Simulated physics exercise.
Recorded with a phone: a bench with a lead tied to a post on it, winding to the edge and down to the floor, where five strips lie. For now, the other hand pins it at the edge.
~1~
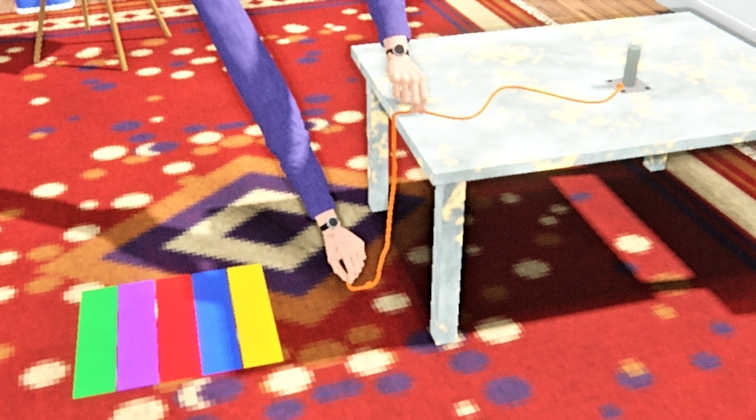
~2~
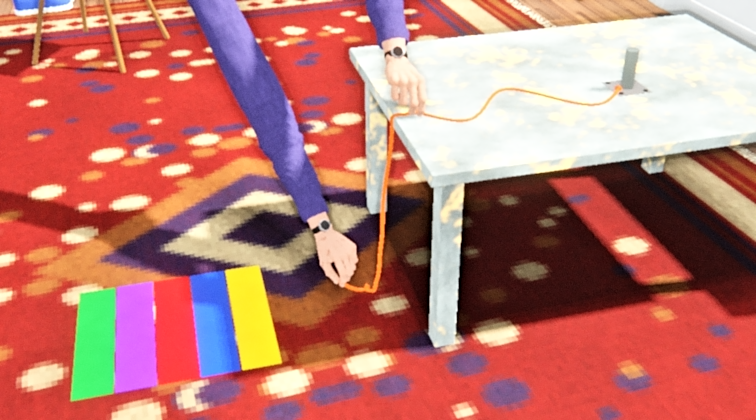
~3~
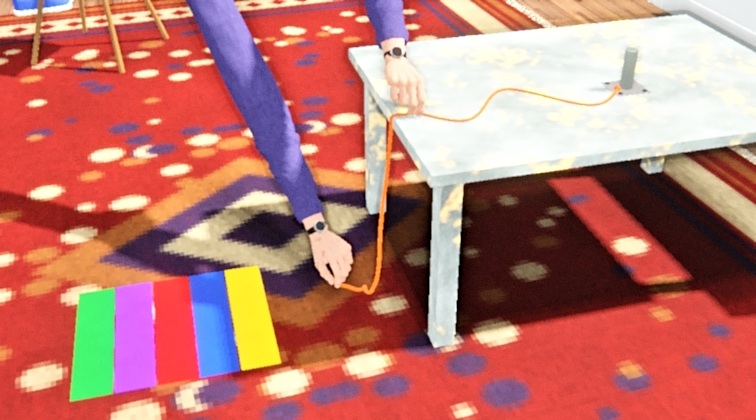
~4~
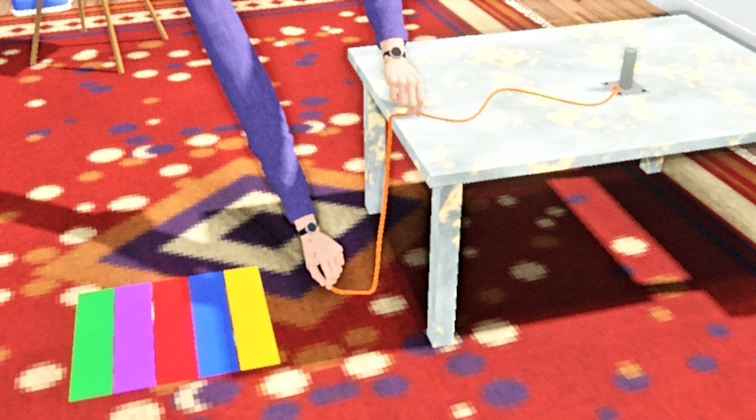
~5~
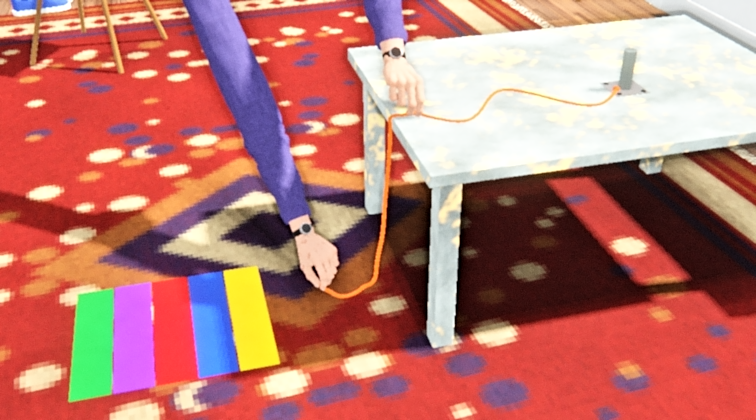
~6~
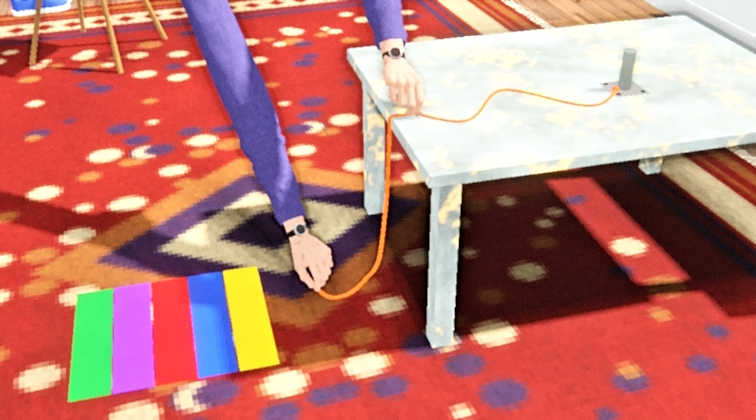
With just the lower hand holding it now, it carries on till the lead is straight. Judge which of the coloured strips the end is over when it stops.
It is over the purple strip.
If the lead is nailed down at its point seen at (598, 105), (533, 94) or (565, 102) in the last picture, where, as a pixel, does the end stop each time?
Approximately at (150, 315), at (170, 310) and at (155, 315), in that order.
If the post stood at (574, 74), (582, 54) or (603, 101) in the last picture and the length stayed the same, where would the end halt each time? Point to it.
Roughly (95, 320), (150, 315) and (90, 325).
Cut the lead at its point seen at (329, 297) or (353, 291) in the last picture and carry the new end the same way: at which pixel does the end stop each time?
Try 1: (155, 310); try 2: (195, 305).
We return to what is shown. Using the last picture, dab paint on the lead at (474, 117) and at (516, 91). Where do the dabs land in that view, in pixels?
The first moves to (408, 114), the second to (493, 103).
Soon after, end near (213, 303); over blue.
After that, end near (161, 311); over red.
At the stop, end near (132, 316); over purple. It gets as far as the purple strip.
